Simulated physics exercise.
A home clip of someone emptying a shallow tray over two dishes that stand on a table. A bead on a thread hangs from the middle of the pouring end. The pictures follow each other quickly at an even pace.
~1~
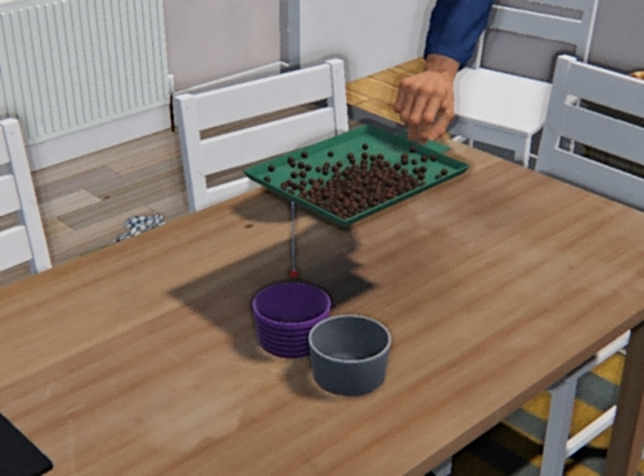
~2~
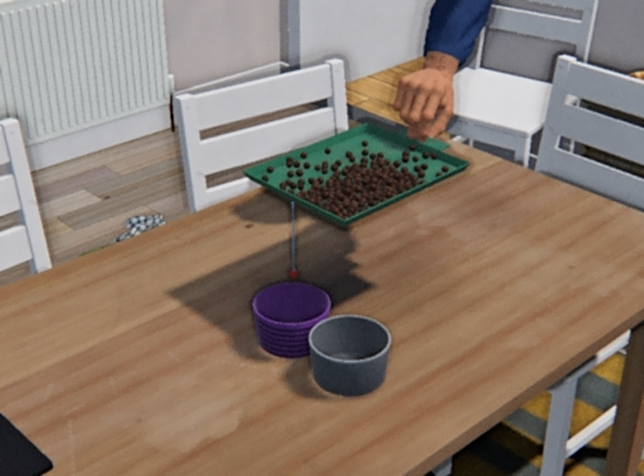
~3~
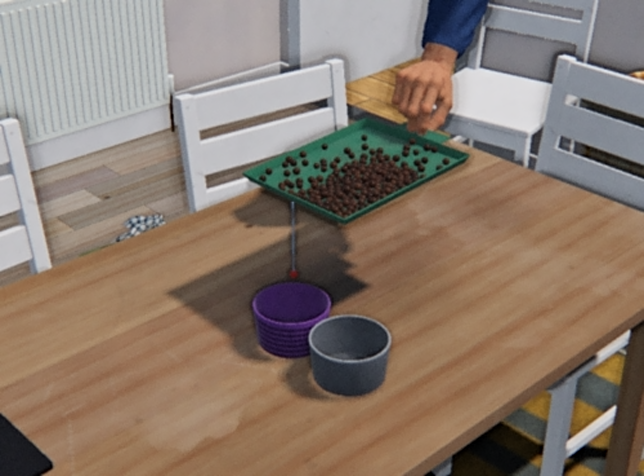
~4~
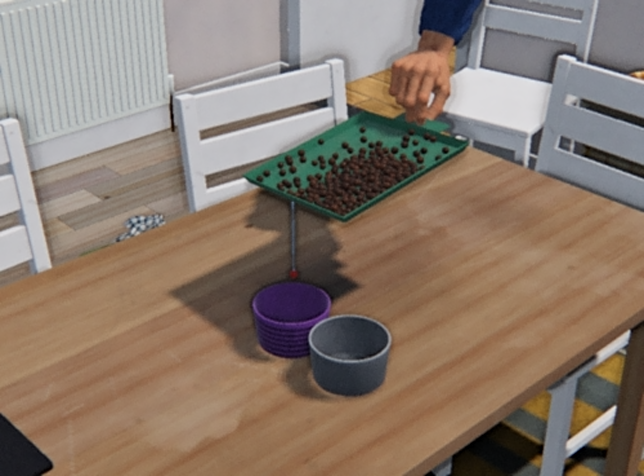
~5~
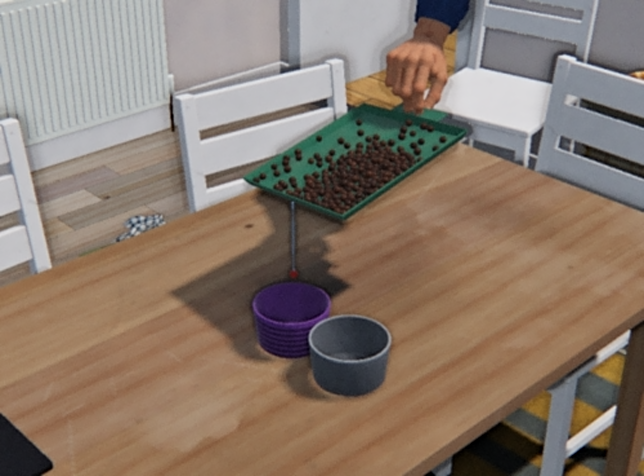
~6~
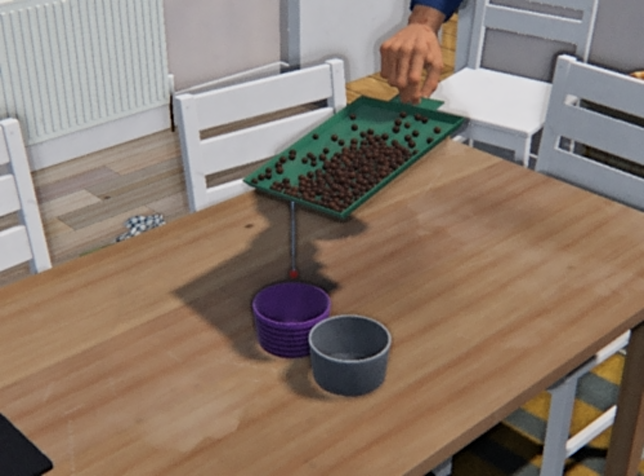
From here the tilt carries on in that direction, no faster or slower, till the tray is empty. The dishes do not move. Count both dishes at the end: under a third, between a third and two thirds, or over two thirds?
Caught overall: Under a third.
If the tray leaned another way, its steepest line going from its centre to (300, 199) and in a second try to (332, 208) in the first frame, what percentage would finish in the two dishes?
Roughly 40 per cent, and 80 per cent.
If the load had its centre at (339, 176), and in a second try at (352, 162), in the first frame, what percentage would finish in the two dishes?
About 10 and 10 per cent.
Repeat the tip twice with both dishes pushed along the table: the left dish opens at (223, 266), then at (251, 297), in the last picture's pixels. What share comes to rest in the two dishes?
In turn 90 and 30 in a hundred.
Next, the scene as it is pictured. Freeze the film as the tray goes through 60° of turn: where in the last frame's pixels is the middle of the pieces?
Roughly at (247, 240).
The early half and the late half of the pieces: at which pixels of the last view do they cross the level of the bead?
At about (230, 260), then at (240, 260).
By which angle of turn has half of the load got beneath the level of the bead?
Roughly 65°.
Just after the last frame, tray tipped steeply; roughly a third on the tray; about a tenth in the left dish; roughly a third outside both; roughly a third in the air.
A moment on, tray tipped right over; just a few in the right dish; about a tenth in the left dish; the larger part outside both; just a few in the air.
Further on, tray tipped past a quarter turn; just a few in the right dish; about a tenth in the left dish; the larger part outside both.
When it is over, tray tipped past a quarter turn; just a few in the right dish; about a tenth in the left dish; the larger part outside both.
